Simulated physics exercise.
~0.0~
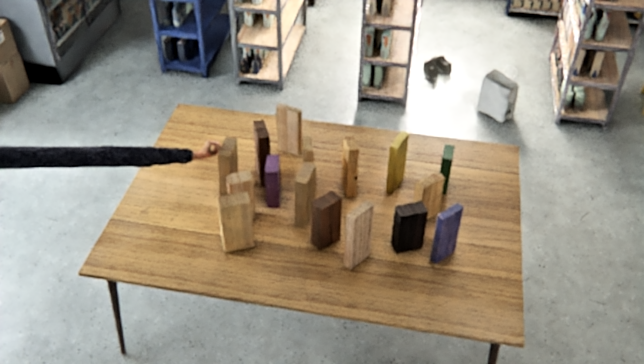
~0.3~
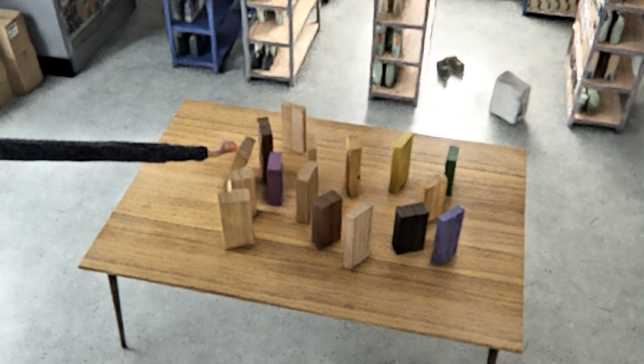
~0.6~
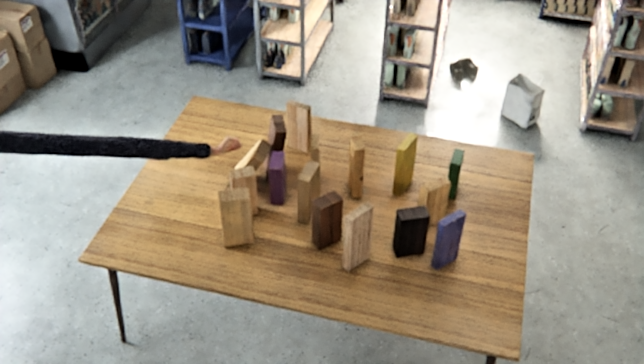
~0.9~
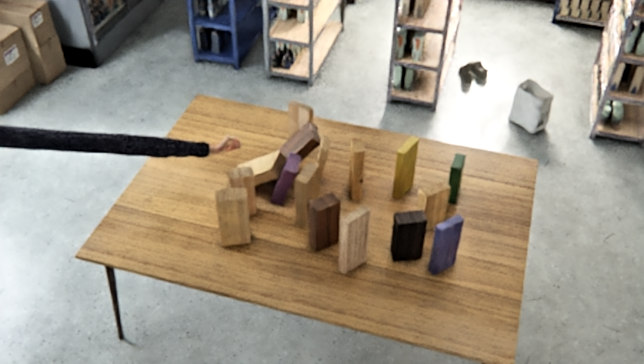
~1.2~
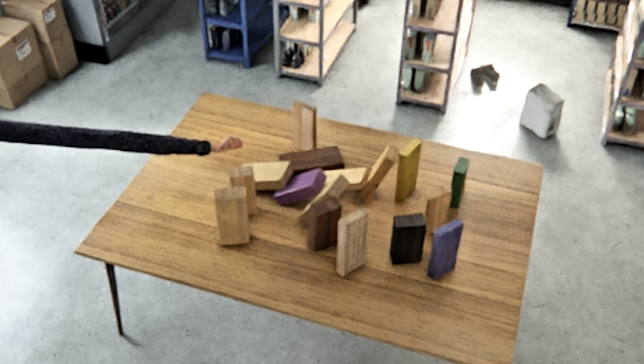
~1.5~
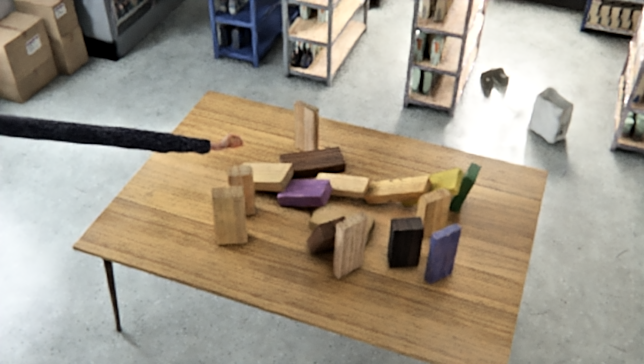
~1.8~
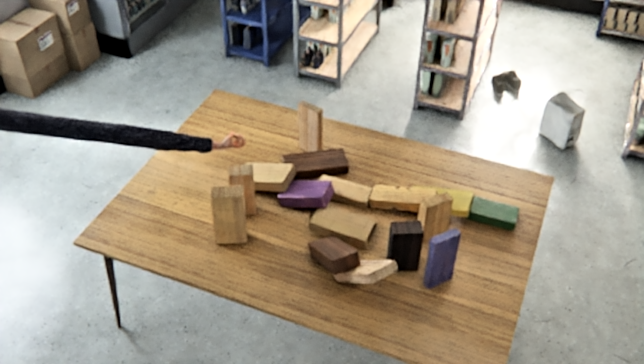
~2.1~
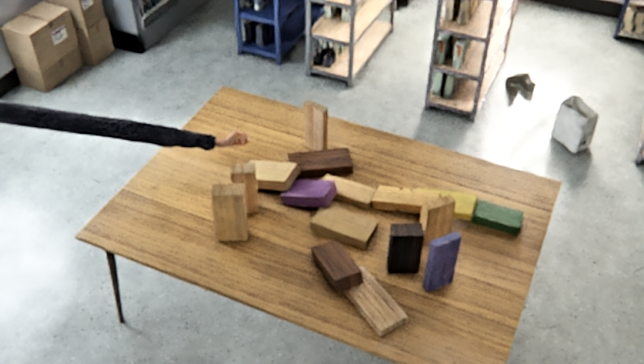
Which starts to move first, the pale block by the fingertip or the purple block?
The pale block by the fingertip starts to move first, and the purple block begins to lean only later.
A pale wooden block tips to the right as a dark-sleeved arm reaches in from the left and its fingertip pushes it, on a wooden table seen from above in a shop with shelves behind. The dark brown block beside it goes next, then the purple one leans over and more pale blocks topple. The fall runs right to the yellow block and then the green one at the far side, while a brown and a pale block drop toward the front. Six blocks stay standing, among them the black and the violet-blue ones, with the others lying or propped between them.
